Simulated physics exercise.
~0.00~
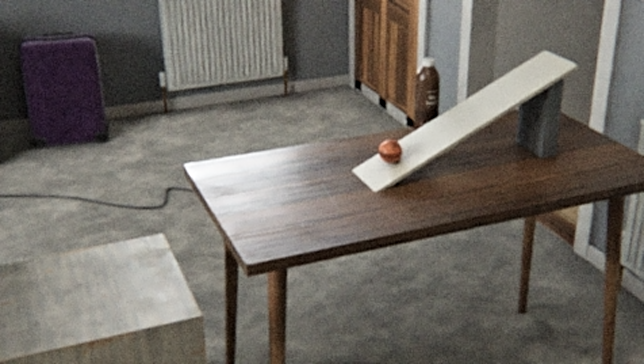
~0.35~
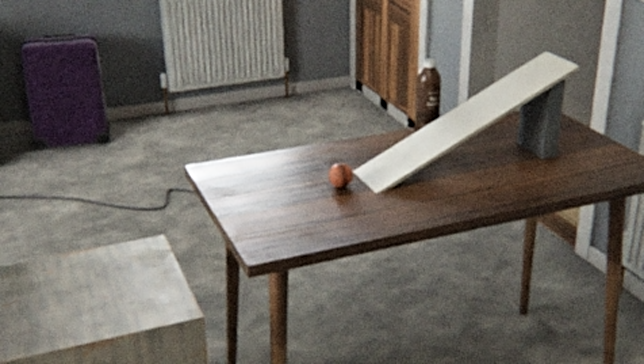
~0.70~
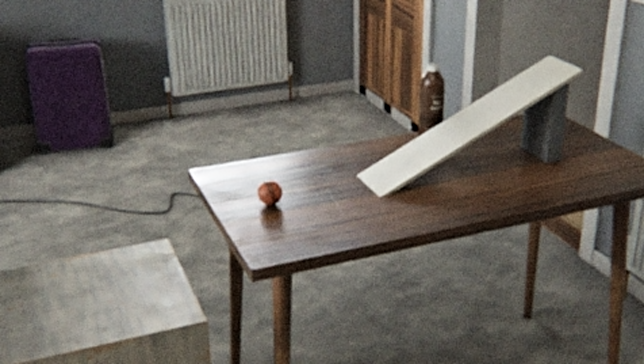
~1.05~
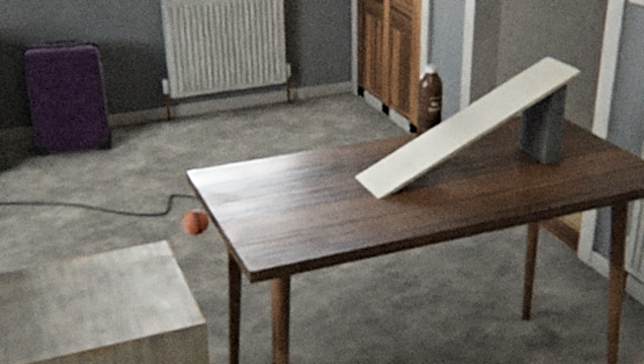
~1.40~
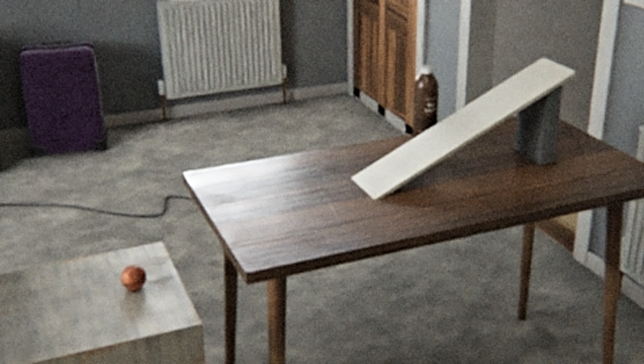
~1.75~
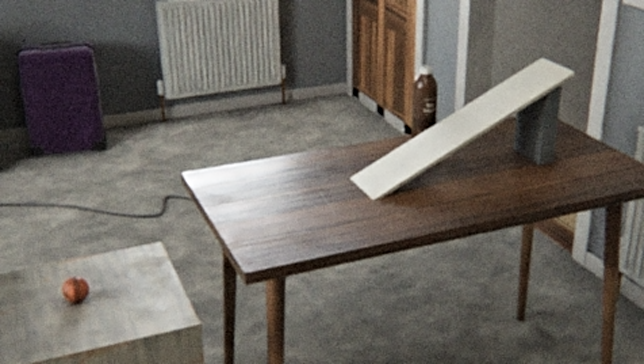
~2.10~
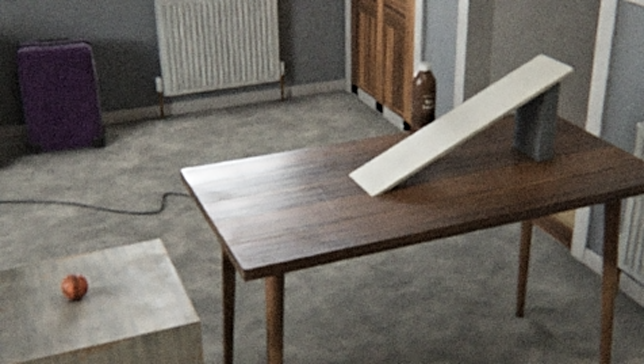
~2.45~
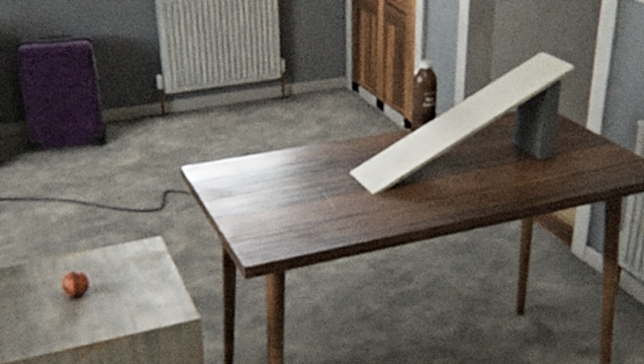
An orange ball rolls off the foot of a pale ramp and leftward across a wooden table, drops past its left edge, clears the gap and lands on a lower, light-coloured cabinet, where it rolls farther left and comes to rest while a brown bottle stays put.
